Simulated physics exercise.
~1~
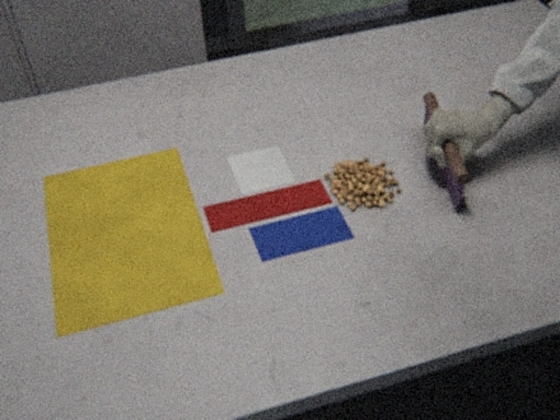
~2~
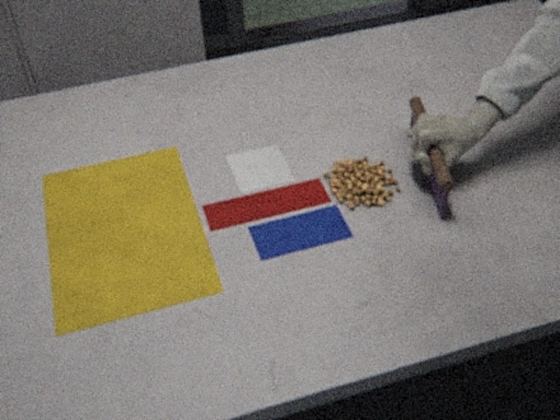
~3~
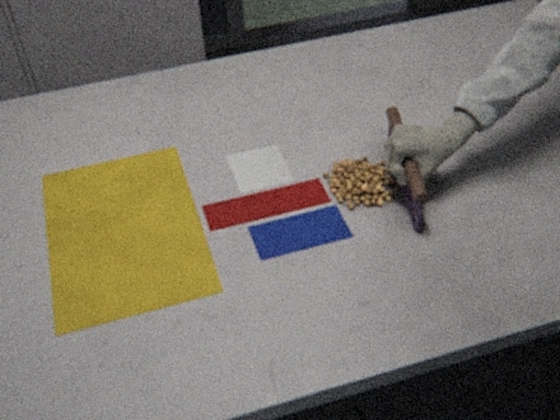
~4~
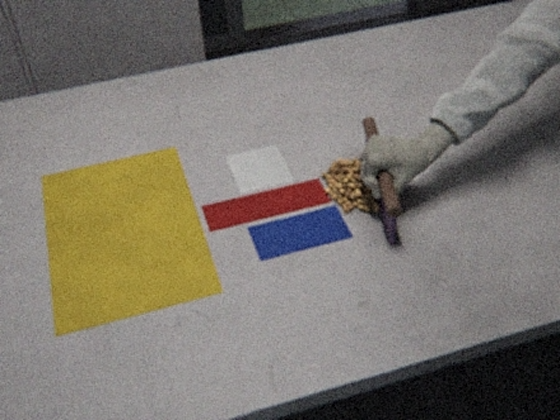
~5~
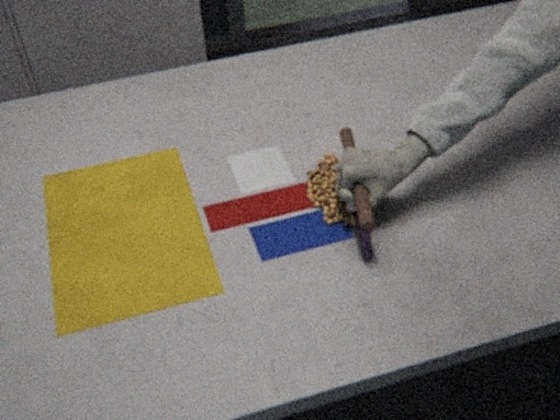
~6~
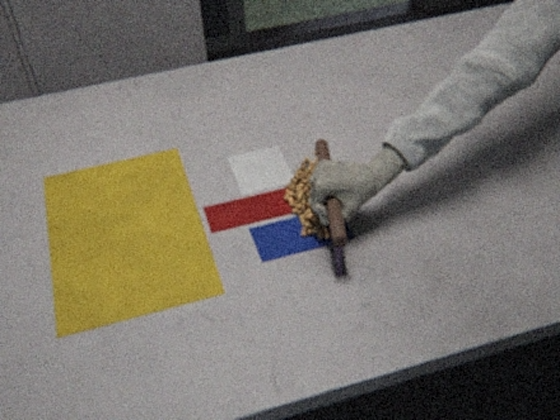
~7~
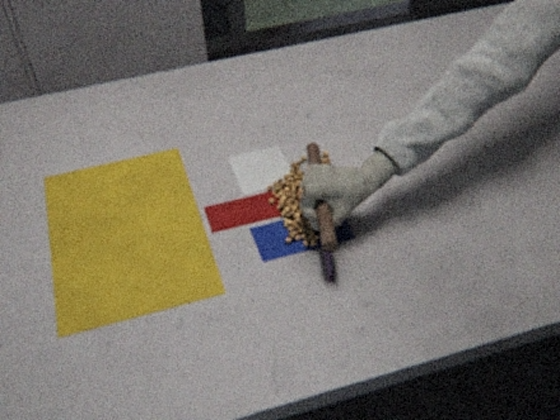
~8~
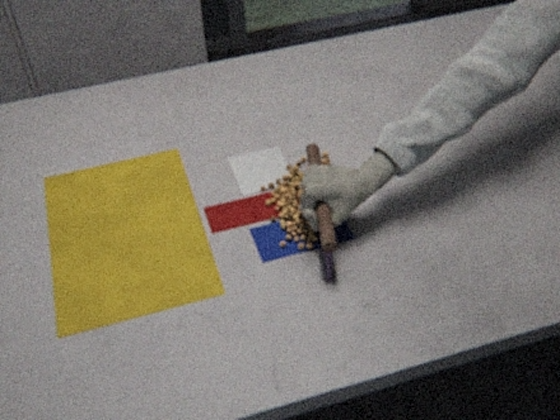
A gloved hand swept a dark-tipped scraper leftward across a pale table into a small heap of dried chickpeas, pushed them along, then stopped, leaving them bunched against it, mostly over the red and blue mats, well short of the yellow one.
